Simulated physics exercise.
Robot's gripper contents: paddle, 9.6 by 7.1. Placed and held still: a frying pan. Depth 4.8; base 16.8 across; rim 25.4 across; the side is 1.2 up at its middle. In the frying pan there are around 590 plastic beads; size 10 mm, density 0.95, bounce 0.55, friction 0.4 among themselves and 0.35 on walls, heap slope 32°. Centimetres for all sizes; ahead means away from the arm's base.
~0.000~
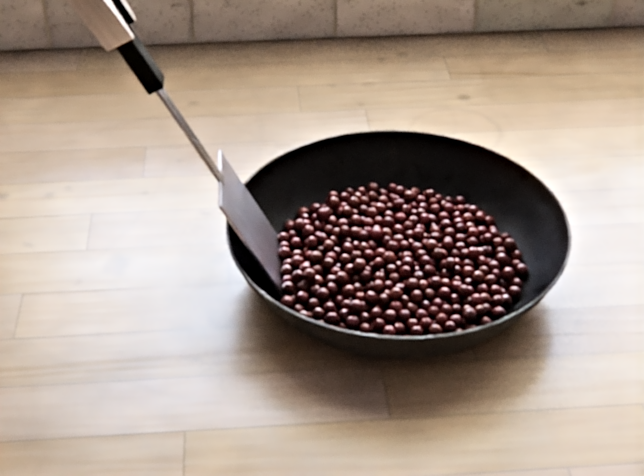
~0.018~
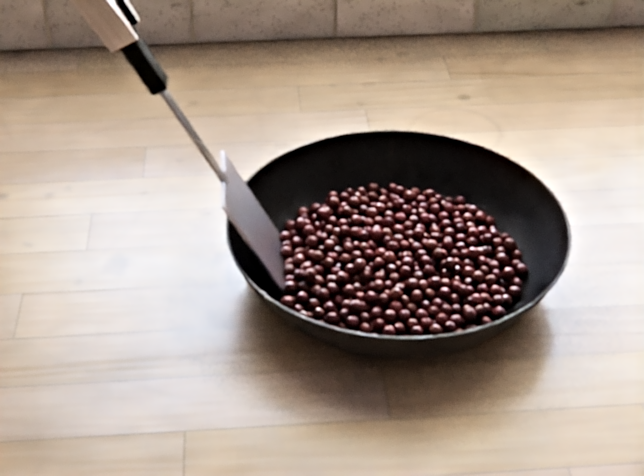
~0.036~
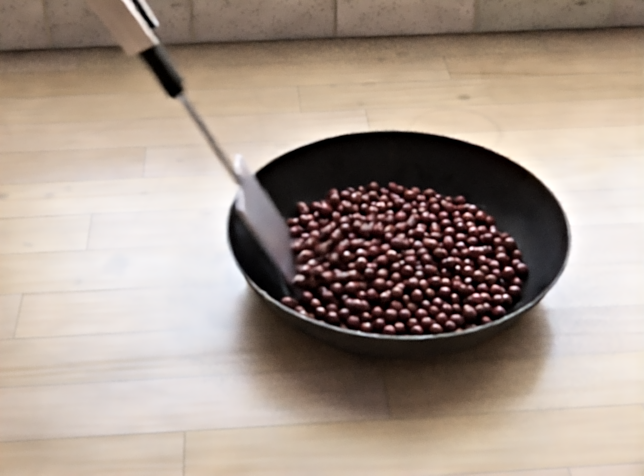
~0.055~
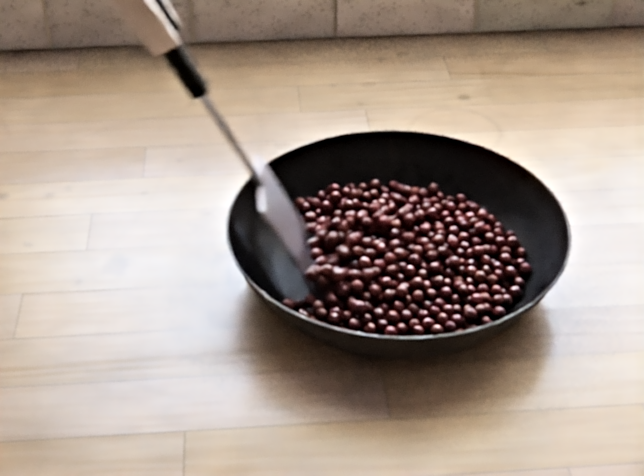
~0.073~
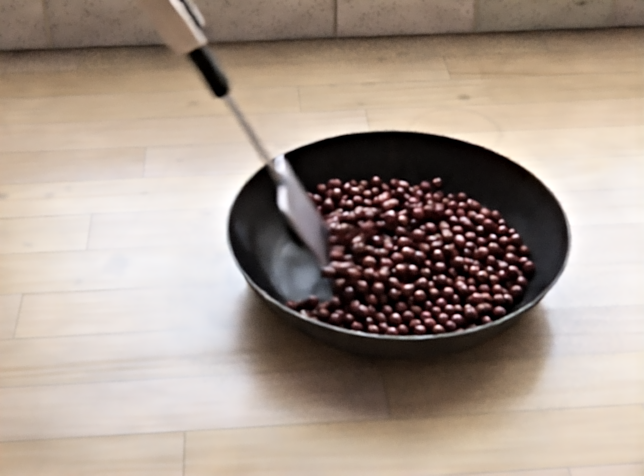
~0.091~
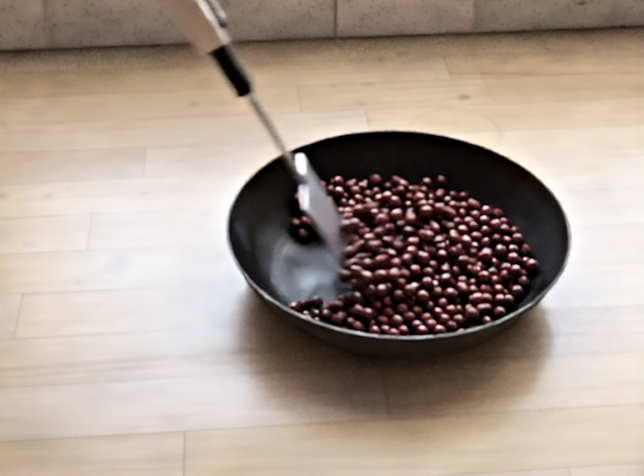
At first, a flat metal paddle rests at the left inside edge of a black frying pan filled with dark red beads on a wooden surface. The paddle then sweeps right, pushing beads into a slightly higher heap and baring a patch of the pan's base behind it.
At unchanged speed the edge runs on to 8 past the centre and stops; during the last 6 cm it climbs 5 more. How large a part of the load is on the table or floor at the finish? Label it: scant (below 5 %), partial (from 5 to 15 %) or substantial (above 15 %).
Partial (from 5 to 15 %).
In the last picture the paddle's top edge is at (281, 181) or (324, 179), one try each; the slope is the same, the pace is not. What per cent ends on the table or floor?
That comes to about 5 and about 10 percent, in that order.
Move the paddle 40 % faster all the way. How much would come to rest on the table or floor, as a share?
15 per cent, roughly.
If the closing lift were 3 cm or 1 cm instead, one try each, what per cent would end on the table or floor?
First try around 10 percent, second try around 10 percent.
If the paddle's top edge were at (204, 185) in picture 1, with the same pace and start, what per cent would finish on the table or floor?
Roughly 10 percent ends on the table or floor.
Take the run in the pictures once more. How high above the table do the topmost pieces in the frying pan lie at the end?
It reaches about 5.0 cm.
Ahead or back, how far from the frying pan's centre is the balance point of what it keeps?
It rests close to 3.5 centimetres ahead of centre.
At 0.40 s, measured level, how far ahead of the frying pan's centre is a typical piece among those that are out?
The distance is about 22 cm.
By 0.14 s, sloping 64°, highest piece 5 above the table; 586 in the frying pan.
By 0.18 s, sloping 64°, highest piece 6 above the table; 586 in the frying pan.
By 0.40 s, sloping 64°, highest piece 5 above the table; 542 in the frying pan, 44 on the table or floor.
By 1.45 s, sloping 64°, highest piece 4 above the table; 542 in the frying pan, 44 on the table or floor.
Final count, 542 in the frying pan, 44 on the table or floor. That is 8 % on the table or floor.
